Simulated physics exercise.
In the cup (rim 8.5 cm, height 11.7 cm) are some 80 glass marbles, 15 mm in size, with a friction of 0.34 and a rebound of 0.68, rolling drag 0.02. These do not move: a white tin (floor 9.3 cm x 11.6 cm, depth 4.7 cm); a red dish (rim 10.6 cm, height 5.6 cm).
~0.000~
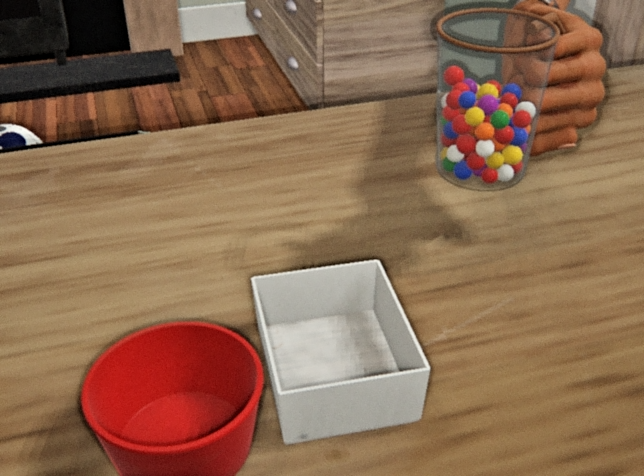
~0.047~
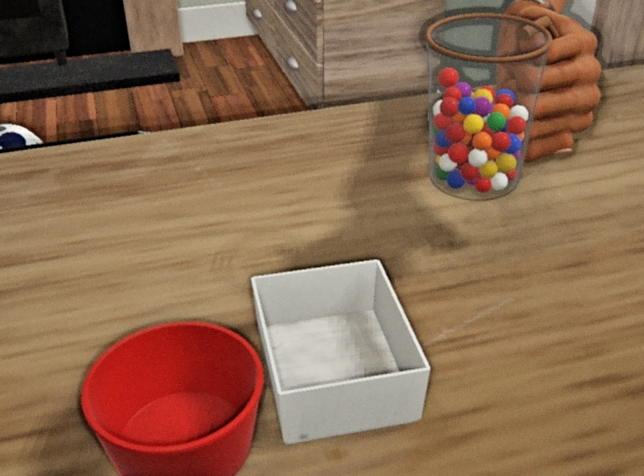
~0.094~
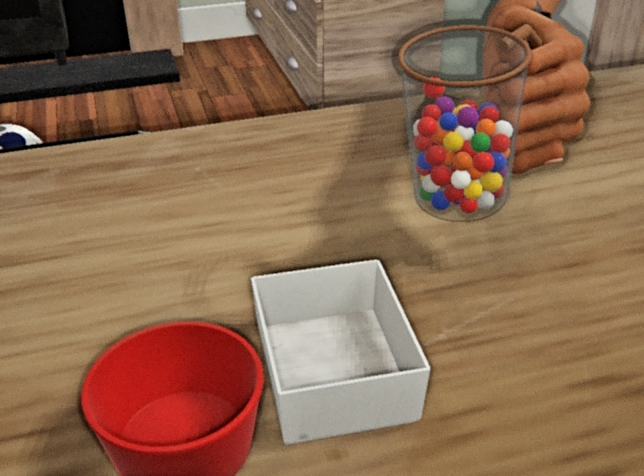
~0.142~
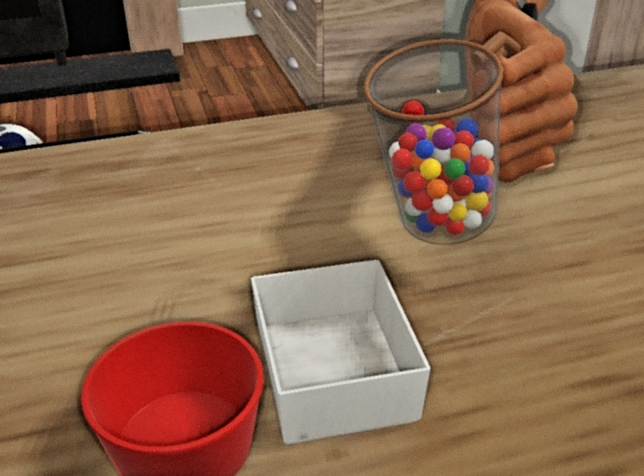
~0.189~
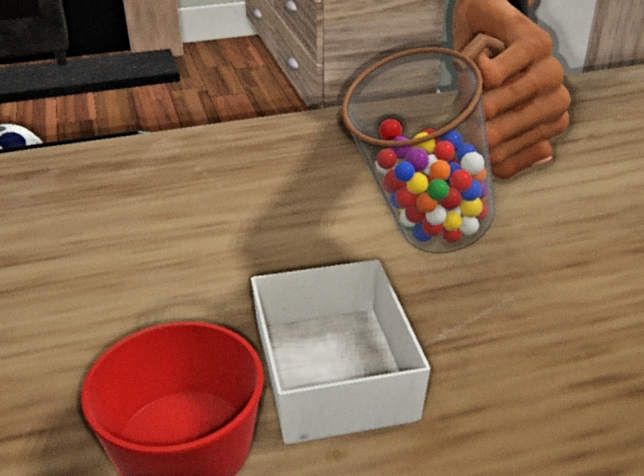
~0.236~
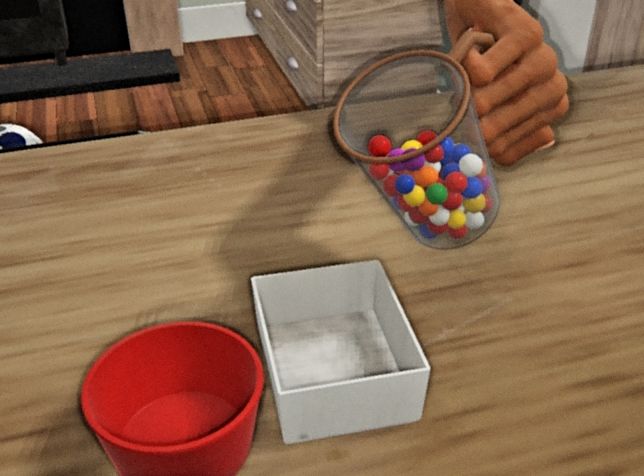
We see a hand holding a clear cup of colourful marbles above a wooden surface, moving it left and nearer to a white tin and a red dish, then tilting it further to the left while both containers stay still.
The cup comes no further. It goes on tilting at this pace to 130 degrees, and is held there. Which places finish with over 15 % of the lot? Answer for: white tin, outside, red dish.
In the white tin: Yes; outside everything: No; in the red dish: No.
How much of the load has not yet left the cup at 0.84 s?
Roughly 50 per cent.
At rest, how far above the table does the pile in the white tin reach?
Roughly 4.0 cm.
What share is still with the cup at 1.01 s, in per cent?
About 0 per cent.
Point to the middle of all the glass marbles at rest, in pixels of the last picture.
Around (334, 370).
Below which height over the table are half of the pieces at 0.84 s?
Roughly 8 cm.
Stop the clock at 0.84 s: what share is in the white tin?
About 50 per cent by then.
After 0.47 s, tilt 72 degrees; cup 100 %; middle of all pieces near (439, 177).
Then, at 0.66 s, tilt 105 degrees; cup 100 %; middle of all pieces near (432, 180).
Then, at 0.84 s, tilt 130 degrees; cup 50 %, white tin 50 %; middle of all pieces near (380, 277).
After 1.01 s, tilt 130 degrees; white tin 100 %; middle of all pieces near (333, 354).
At rest (1.7 s), cup 0 %, outside 0 %, red dish 0 %, white tin 100 %.
